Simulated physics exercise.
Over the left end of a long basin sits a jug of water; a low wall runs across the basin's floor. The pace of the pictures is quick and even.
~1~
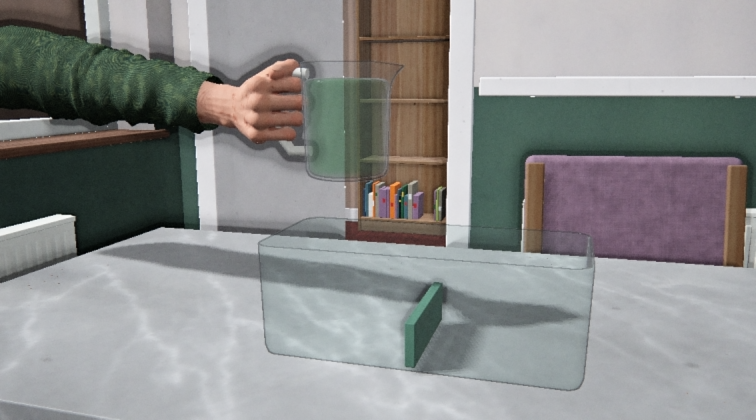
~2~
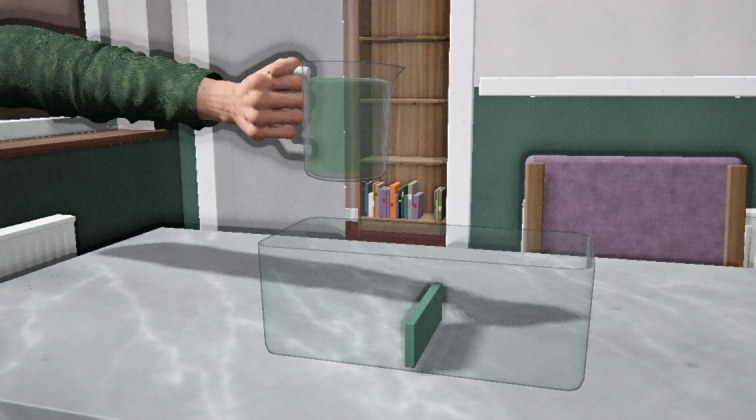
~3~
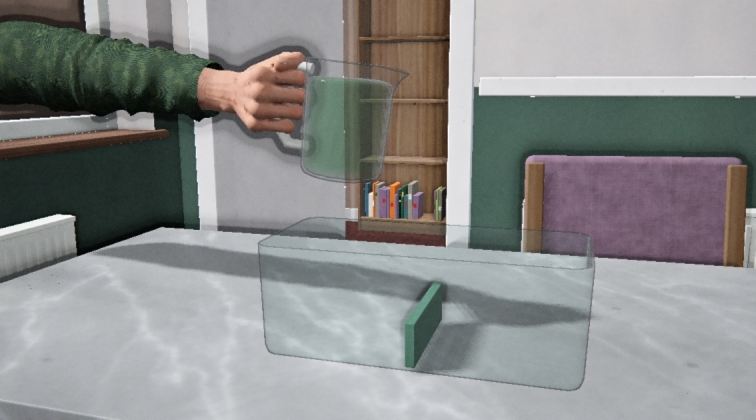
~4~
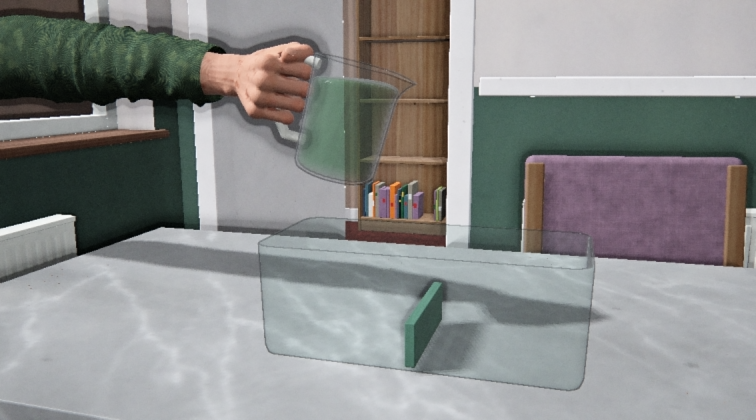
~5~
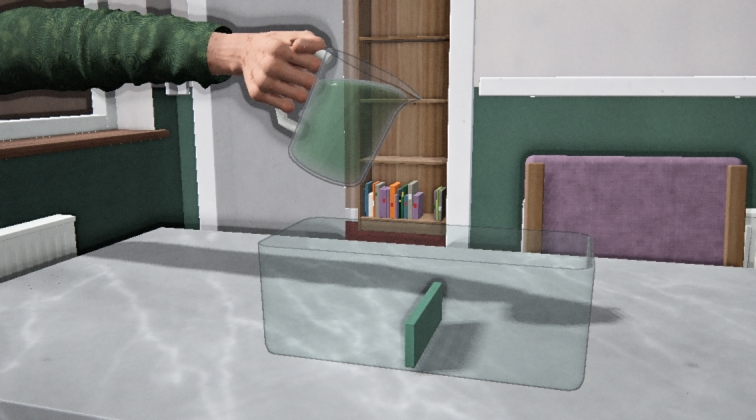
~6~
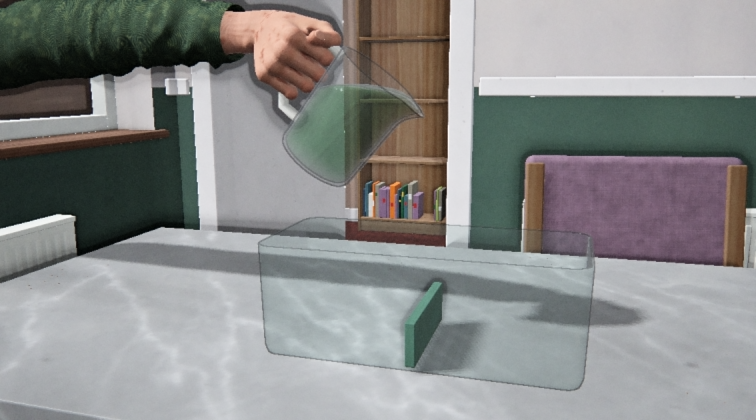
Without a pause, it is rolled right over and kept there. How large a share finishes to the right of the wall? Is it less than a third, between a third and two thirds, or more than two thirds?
The share right of the wall will be large, beyond two thirds.
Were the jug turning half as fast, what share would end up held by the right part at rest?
Roughly 90 percent.
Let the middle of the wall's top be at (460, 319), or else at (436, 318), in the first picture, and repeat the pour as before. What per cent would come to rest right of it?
Estimated: 30 % first, 70 % second.
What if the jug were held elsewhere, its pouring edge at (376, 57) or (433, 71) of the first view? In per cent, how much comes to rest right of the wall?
First place gives some 40 %, second place some 95 %.
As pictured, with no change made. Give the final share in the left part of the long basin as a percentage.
Roughly 15 %.
A moment on, the jug is tipped right over and 48 per cent is still to pour, 0 is left of the wall and 26 right of it.
Next, the jug is tipped right over and 7 per cent is still to pour, 11 is left of the wall and 71 right of it.
Then the jug is tipped right over and 0 per cent is still to pour, 13 is left of the wall and 85 right of it.
Later the jug is tipped right over and 0 per cent is still to pour, 13 is left of the wall and 85 right of it.
In the end 13 per cent lies left of the wall, 85 right of it and 2 outside.
